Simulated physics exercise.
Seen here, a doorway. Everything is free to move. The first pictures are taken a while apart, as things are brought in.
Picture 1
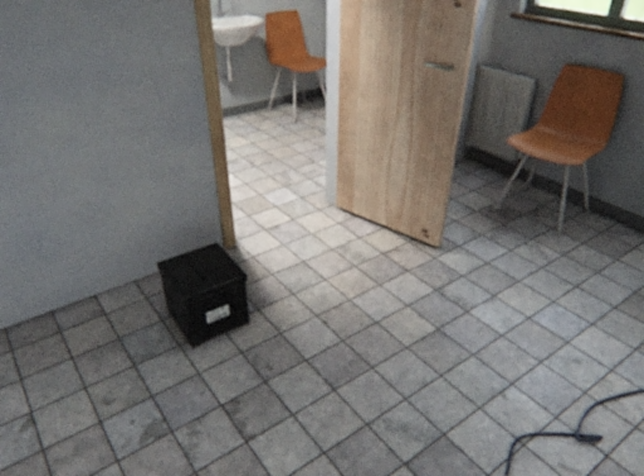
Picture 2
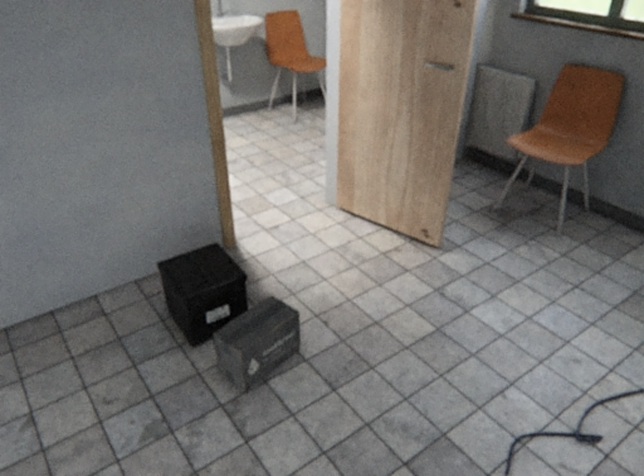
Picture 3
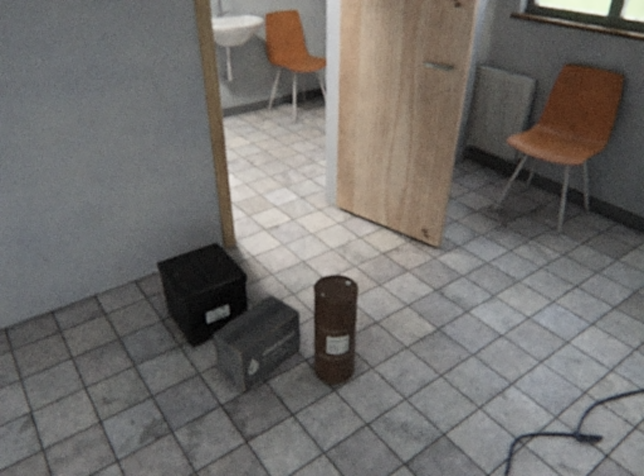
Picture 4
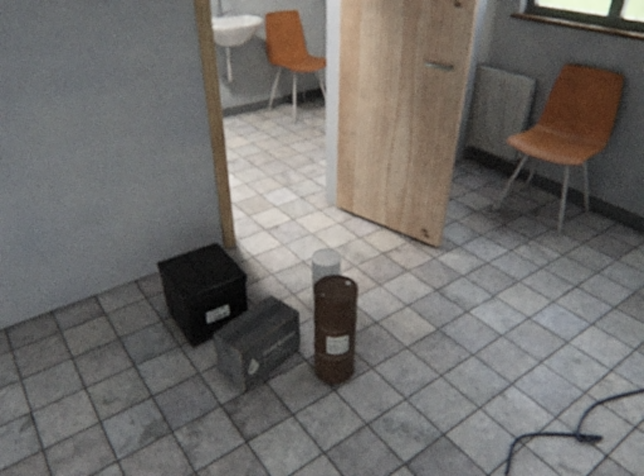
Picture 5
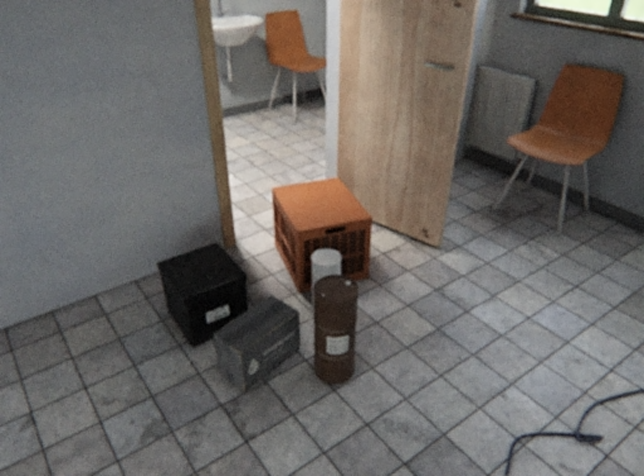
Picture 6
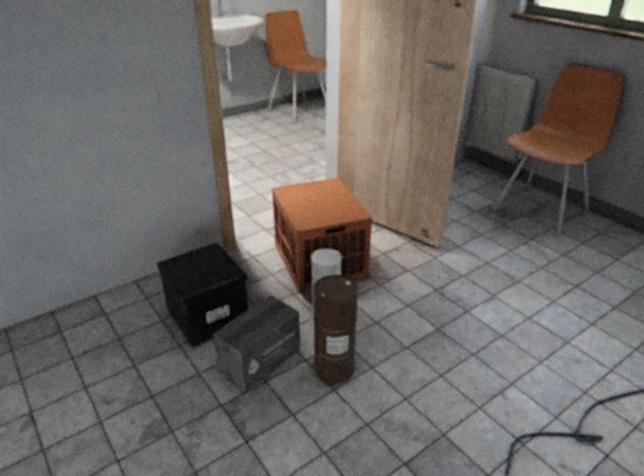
We see a black tote on a tiled floor near a wide-open door, joined in turn by a grey box, a brown canister, a pale cylinder and an orange chest, while the door stays still and nothing visibly moves.
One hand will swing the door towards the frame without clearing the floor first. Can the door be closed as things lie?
Outcome: The door stops short.
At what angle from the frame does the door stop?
Some 65° open.
Then, 0.50 s after the last picture, door at 95°.
Then, 0.80 s after the last picture, door at 84°.
Then, 1.10 s after the last picture, door at 72°.
At rest, door at 65°; all 5 in place. Seen from the same camera at the end, orange chest near (319, 232).
